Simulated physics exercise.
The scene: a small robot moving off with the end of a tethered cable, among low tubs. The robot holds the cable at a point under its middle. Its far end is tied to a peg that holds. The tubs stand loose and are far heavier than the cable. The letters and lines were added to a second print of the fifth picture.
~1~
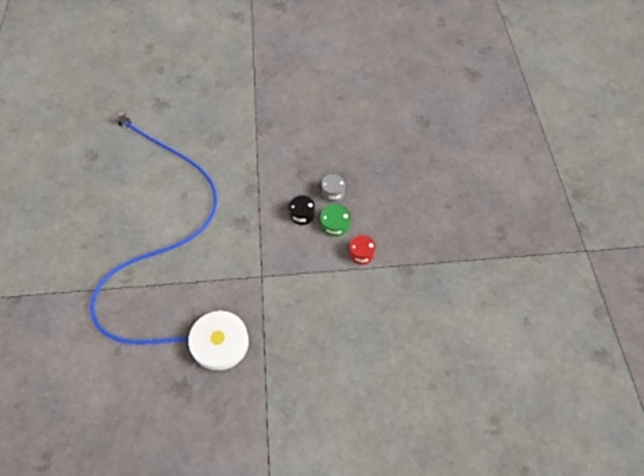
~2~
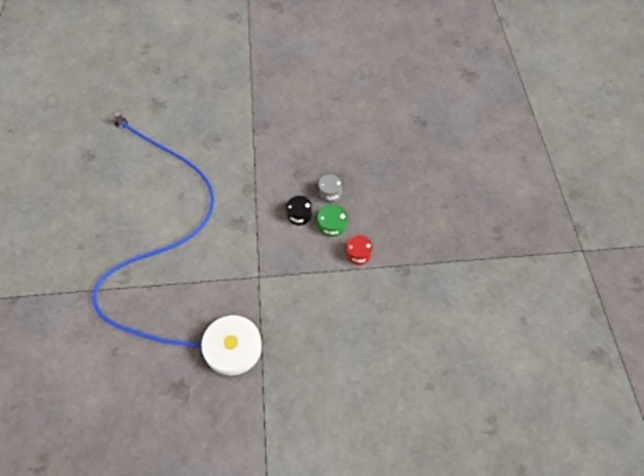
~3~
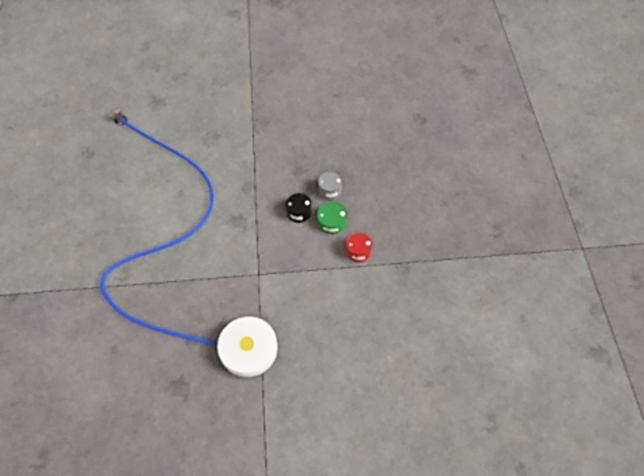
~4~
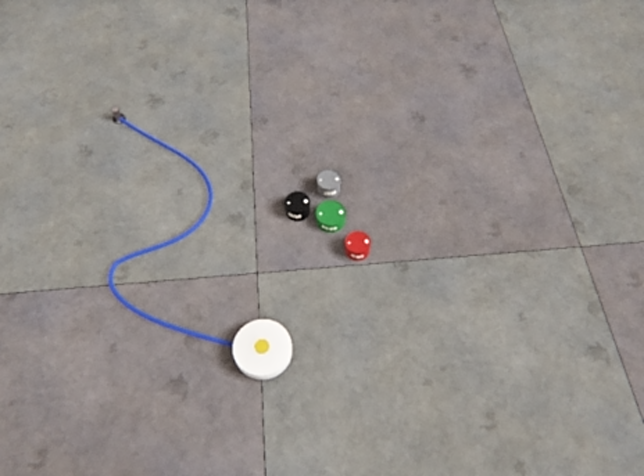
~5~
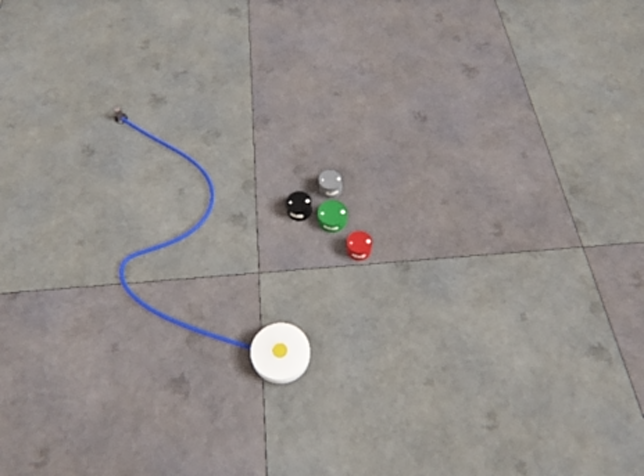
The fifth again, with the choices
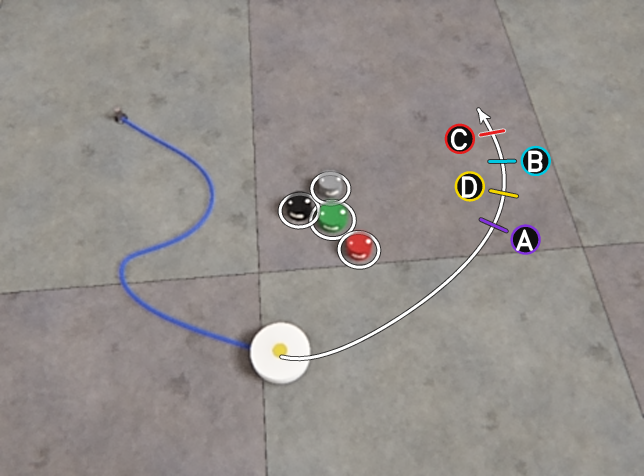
The clip opens on a tiled floor with a white disc-shaped robot at the end of a curving blue cable, left of four small tubs, grey, black, green and red. The robot moves slowly rightward across a tile seam, drawing the cable's lower bend along, while the tubs stay put.
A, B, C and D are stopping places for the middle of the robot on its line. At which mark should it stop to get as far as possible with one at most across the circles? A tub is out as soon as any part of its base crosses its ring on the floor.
Up to mark D.
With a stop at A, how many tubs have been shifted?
The count is none.
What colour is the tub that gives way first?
The red one.
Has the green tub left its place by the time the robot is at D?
No.
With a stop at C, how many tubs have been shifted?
Four.
On the copy, A at (494, 225); B at (502, 161); C at (492, 133); D at (504, 193); the route from (281, 357) via (469, 261) to (479, 110).
On D. First, robot (390, 321).
Then, robot (472, 255).
Finally, robot (506, 189); red tub (363, 226); one over the rings.
By contrast, A is within the limit but short; B has three over the rings; C has four over the rings.
